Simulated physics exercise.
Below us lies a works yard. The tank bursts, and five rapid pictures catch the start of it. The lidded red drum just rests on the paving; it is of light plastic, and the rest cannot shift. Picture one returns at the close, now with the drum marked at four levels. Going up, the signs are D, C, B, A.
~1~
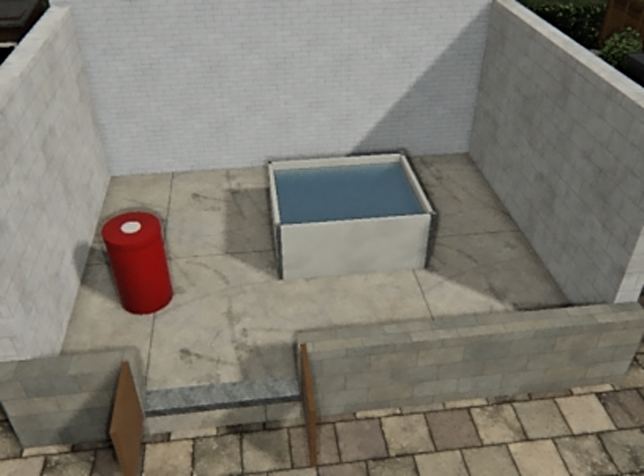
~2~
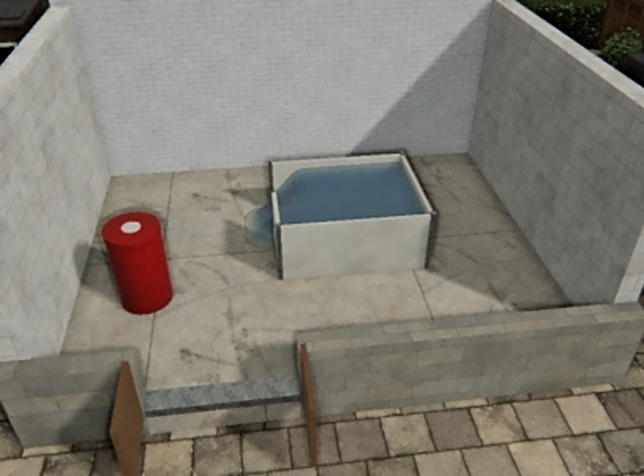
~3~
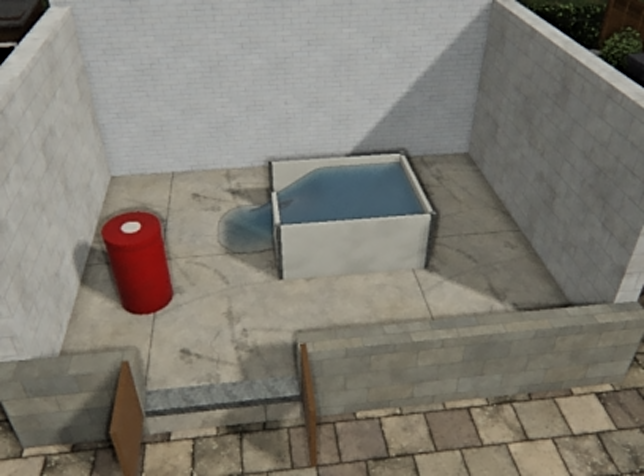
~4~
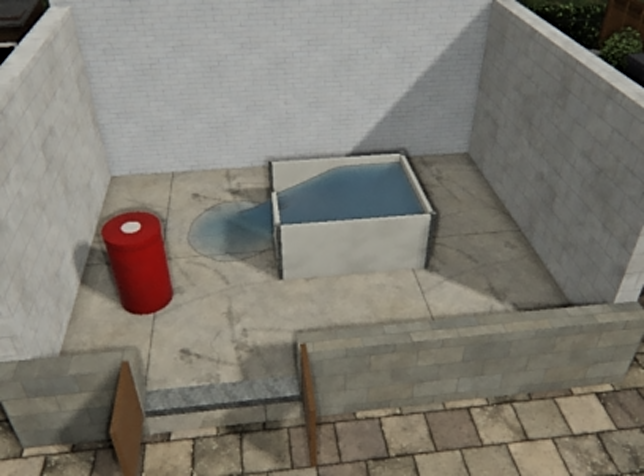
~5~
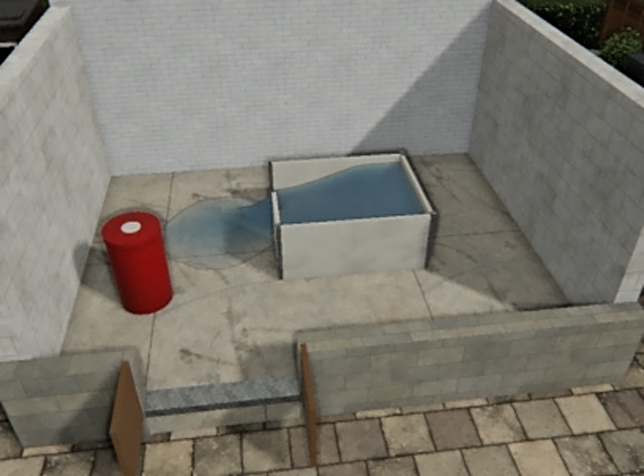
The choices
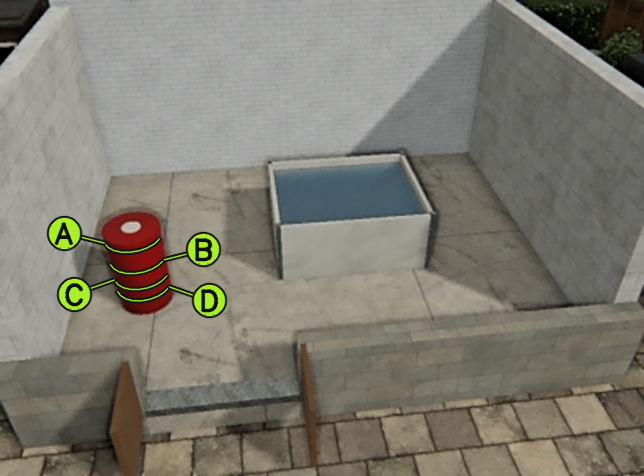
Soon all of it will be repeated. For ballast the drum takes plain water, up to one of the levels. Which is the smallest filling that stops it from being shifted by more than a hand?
The limit is D.
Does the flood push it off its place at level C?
No, not at all.
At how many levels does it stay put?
All four.
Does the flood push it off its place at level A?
No, that is safe.
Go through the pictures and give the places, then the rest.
The first frame shows lid of the red drum at (131, 227); tank full, its middle at (346, 193); open gate at (218, 345).
In the second frame, 1 % of the ground under water, its edge towards the drum at (255, 235).
In the third frame, 3 % of the ground under water, its edge towards the drum at (230, 241).
In the fourth frame, 5 % of the ground under water, its edge towards the drum at (214, 252).
The fifth frame shows lid of the red drum at (131, 227); 8 % of the ground under water, its edge towards the drum at (182, 255).
In lime, A at (129, 252); B at (135, 273); C at (138, 289); D at (141, 300); from the bottom up D, C, B, A.
For level A, it does not move.
For level B, it does not move.
For level C, it does not move.
For level D, it does not move.
